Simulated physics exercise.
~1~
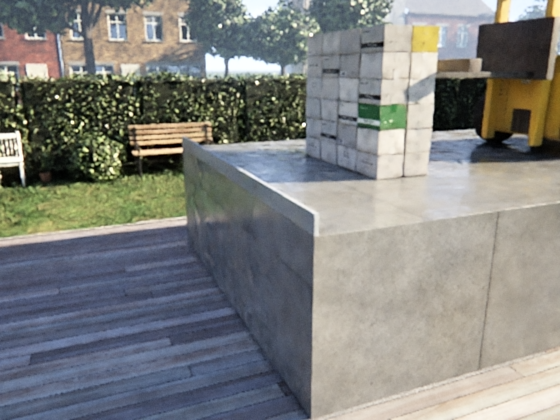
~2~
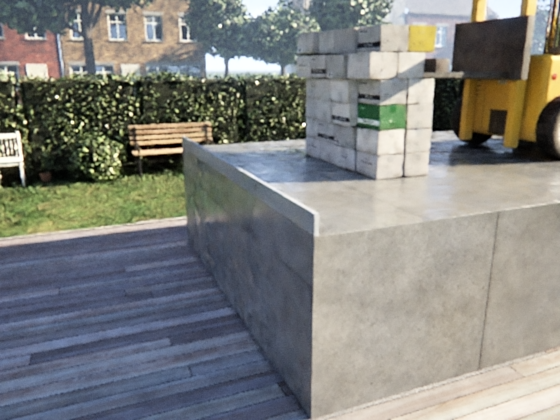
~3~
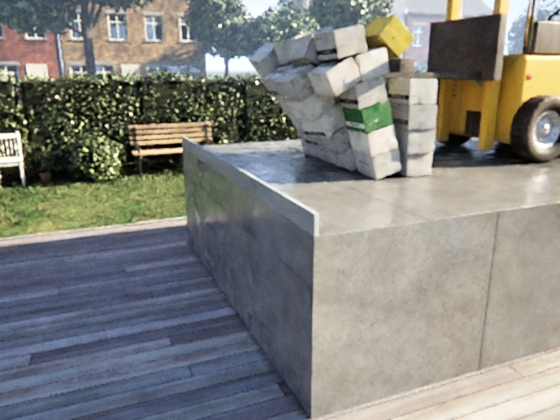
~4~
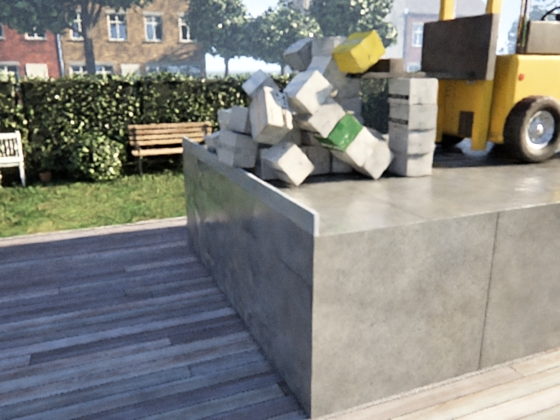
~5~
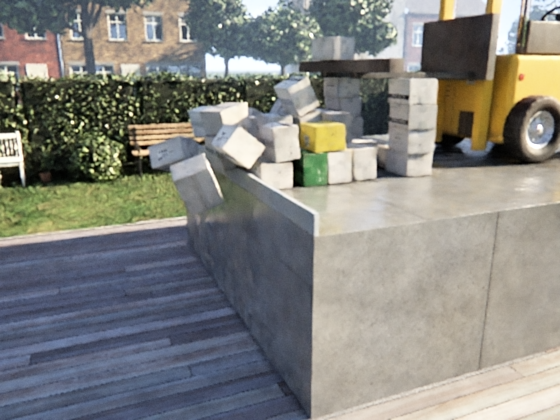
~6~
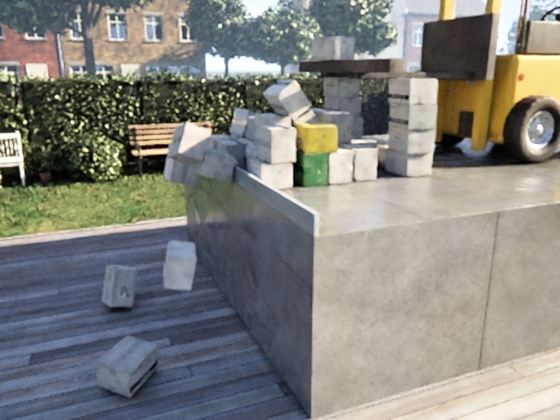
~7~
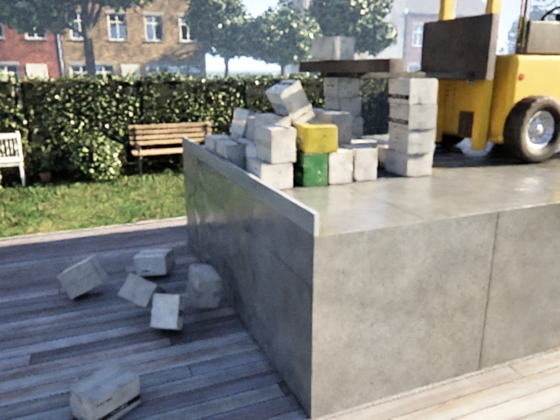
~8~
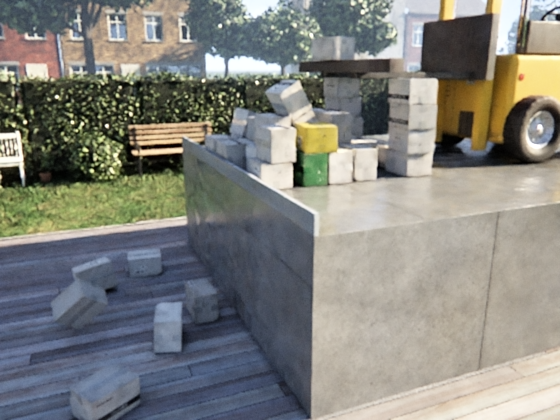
A tall stack of pale blocks on a raised deck toppled to the left as a yellow lift truck shoved a beam into it, and a few tumbled over the low edge onto the planks, while the green and yellow ones stayed up in the heap.
